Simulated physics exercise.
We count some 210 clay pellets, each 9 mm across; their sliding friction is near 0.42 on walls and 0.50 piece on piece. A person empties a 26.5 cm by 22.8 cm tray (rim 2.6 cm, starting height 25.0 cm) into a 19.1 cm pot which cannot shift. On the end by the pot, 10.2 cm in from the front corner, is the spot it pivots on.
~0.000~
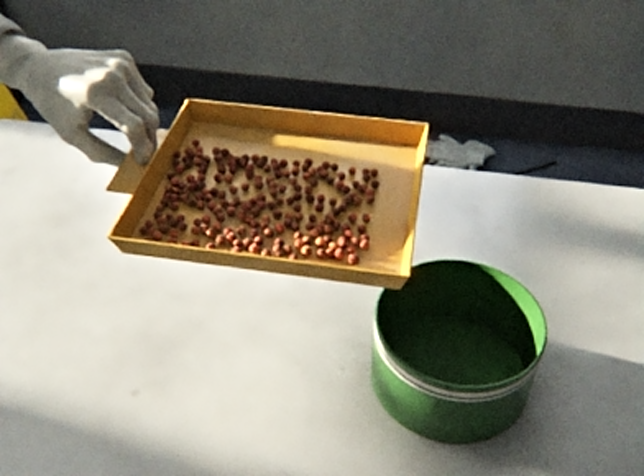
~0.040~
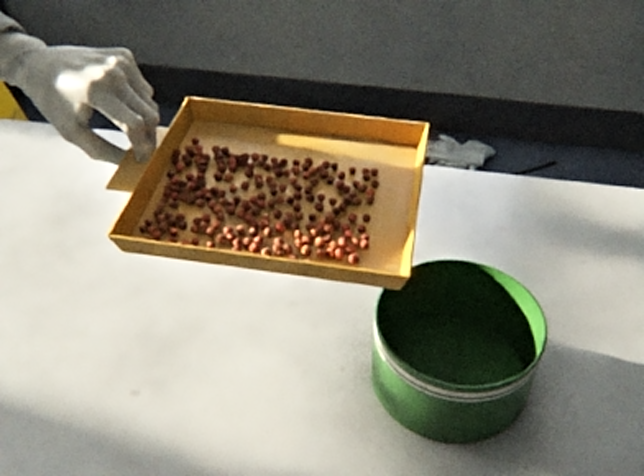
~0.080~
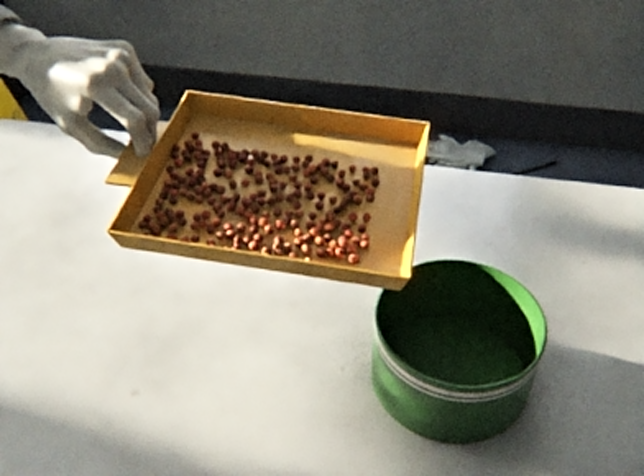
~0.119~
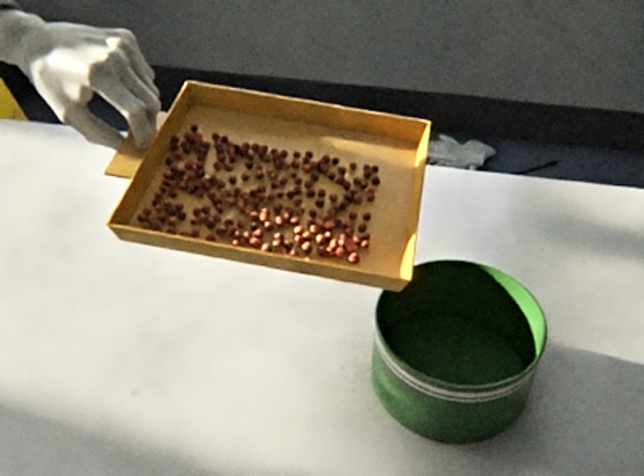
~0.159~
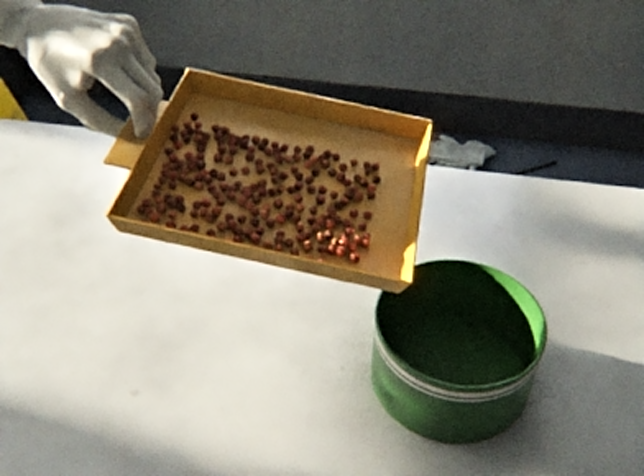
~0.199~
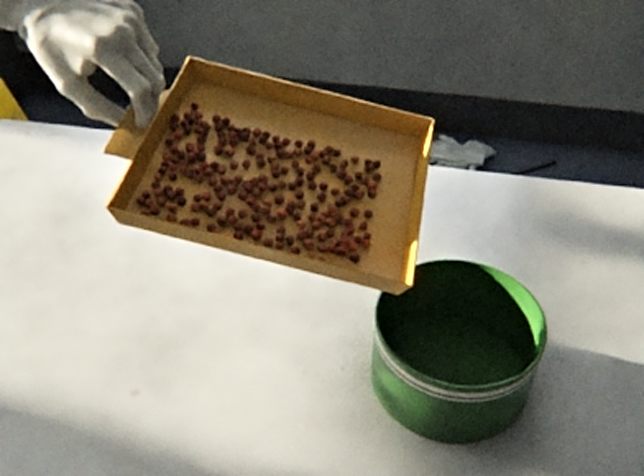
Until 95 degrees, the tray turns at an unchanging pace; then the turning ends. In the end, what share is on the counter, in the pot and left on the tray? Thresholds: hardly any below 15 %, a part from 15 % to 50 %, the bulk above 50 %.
Prediction - counter: The bulk; pot: A part; tray: Hardly any.
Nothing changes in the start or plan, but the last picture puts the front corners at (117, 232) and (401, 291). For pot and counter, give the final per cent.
Pot 0 % / counter 100 %.
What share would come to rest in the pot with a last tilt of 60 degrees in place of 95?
5 %.
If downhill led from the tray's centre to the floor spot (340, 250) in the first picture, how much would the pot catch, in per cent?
About 0 per cent.
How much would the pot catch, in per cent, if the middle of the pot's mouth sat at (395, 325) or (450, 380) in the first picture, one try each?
The shares would be near 75 and 100 per cent respectively.
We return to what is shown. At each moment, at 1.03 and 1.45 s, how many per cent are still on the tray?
About 85, 50.
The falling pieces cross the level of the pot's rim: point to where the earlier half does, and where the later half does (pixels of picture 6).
At roughly (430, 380) first, later on at (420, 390).
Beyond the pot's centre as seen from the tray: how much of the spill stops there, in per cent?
Around 30 in a hundred.
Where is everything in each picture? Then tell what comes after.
Tray tilt 0 degrees, front corners at (118, 233) and (402, 269); middle of the pieces at (262, 205); pot at (460, 318), in the first picture.
Tray tilt 1 degrees, front corners at (118, 231) and (402, 269); middle of the pieces at (262, 204), in the second picture.
Tray tilt 2 degrees, front corners at (117, 227) and (402, 271); middle of the pieces at (262, 202), in the third picture.
Tray tilt 5 degrees, front corners at (117, 220) and (403, 272), lowest corner right front; middle of the pieces at (262, 197), in the fourth picture.
Tray tilt 8 degrees, front corners at (117, 212) and (404, 275), lowest corner right front; middle of the pieces at (262, 192), in the fifth picture.
Tray tilt 11 degrees, front corners at (117, 203) and (405, 277), lowest corner right front; middle of the pieces at (263, 187); pot at (460, 318). Its pace works out near 80 degrees a second, in the sixth picture.
After 0.70 s, tilt 51 degrees; the tray holds 100 %, the pot 0 %.
Then, at 1.03 s, tilt 78 degrees; the tray holds 85 %, the pot 0 %.
Then, at 1.45 s, tilt 95 degrees; the tray holds 50 %, the pot 10 %.
At rest (2.4 s), counter 65 %, pot 35 %, tray 0 %.
